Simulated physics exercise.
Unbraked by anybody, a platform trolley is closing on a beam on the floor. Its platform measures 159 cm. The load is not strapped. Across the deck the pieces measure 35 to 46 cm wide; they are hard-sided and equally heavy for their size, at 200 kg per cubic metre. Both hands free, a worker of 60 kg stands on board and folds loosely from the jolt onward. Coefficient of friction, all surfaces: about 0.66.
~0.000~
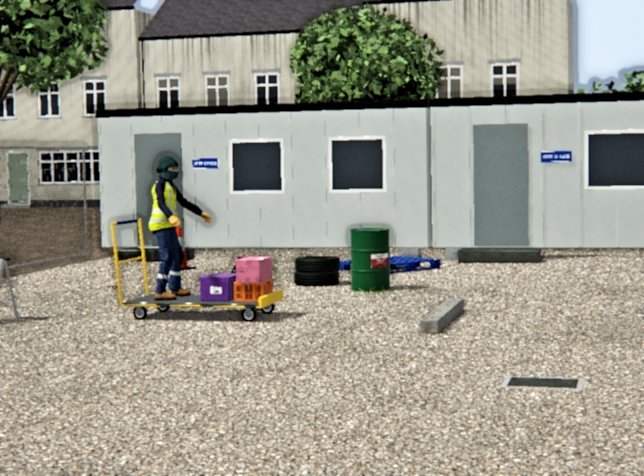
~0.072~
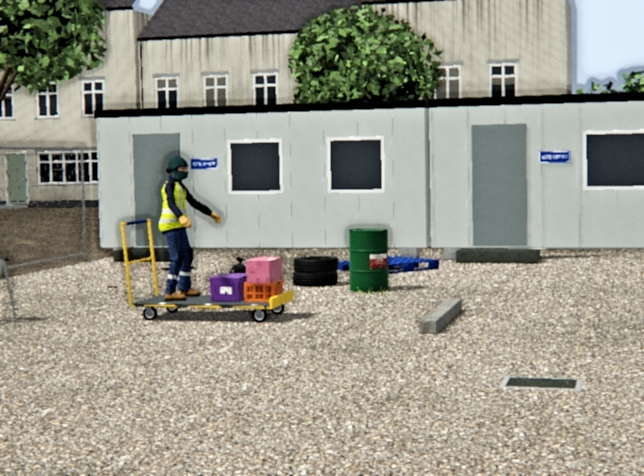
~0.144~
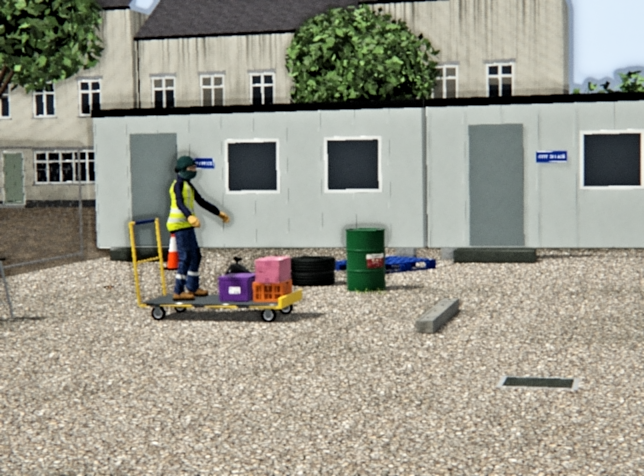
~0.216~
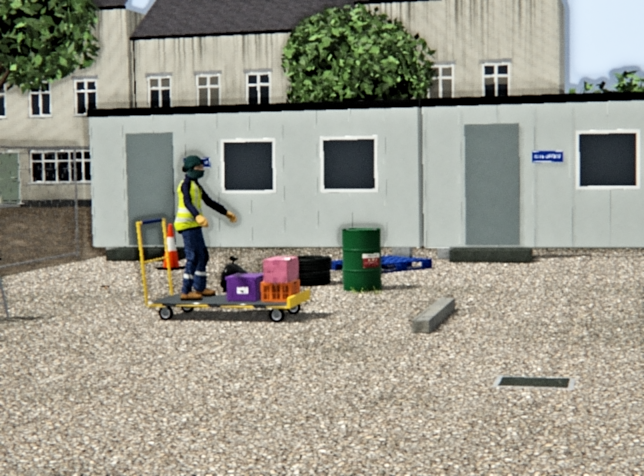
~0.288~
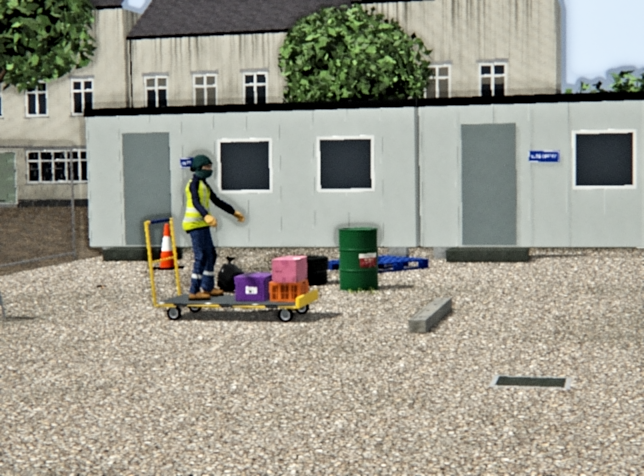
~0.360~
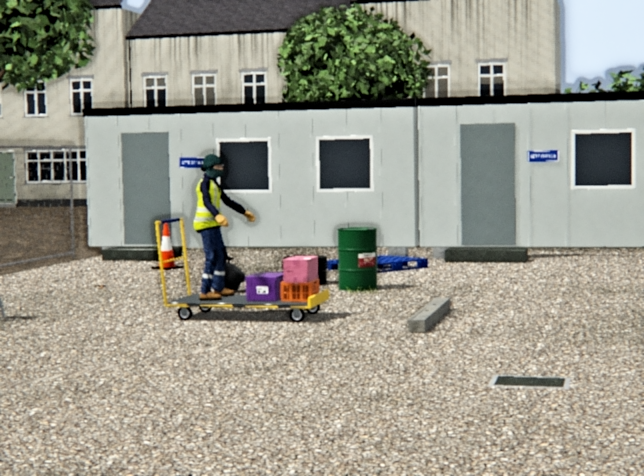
On a gravel yard beside grey site cabins, a yellow platform trolley carrying a standing worker in a hi-vis vest and some purple, pink and orange containers rolled steadily a short way to the right.
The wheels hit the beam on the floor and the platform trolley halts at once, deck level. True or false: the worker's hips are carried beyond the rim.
False.
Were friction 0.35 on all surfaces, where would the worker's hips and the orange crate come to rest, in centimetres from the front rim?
Then the hips would end 10 behind and the orange one 20 behind.
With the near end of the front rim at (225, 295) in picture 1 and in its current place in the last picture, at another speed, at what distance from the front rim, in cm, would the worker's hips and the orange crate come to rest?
Hips: 60 cm past; orange: 20 cm behind.
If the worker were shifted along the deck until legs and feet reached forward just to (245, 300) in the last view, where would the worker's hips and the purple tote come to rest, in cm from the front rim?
Hips 0 past, purple 60 behind.
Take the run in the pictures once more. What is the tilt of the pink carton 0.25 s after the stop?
It leans roughly 30° away from upright.
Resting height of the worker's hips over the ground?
About 80 cm.
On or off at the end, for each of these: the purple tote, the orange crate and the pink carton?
At the finish the purple one is kept, the orange one kept, and the pink one lost.
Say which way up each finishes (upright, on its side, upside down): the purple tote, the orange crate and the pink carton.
The purple one ends right way up, the orange one right way up and the pink one wrong way up.
The wheels strike at 1.00 s.
After 1.25 s the worker's hips are 85 cm behind the rim, near (351, 238) in the last picture's view.
After 1.55 s the worker's hips are 62 cm behind the rim, near (373, 238) in the last picture's view.
After 2.00 s the worker's hips are 44 cm behind the rim, near (389, 247) in the last picture's view.
Final state at 2.5 s, past the rim, pink carton; behind it, purple tote, orange crate and the worker's hips.
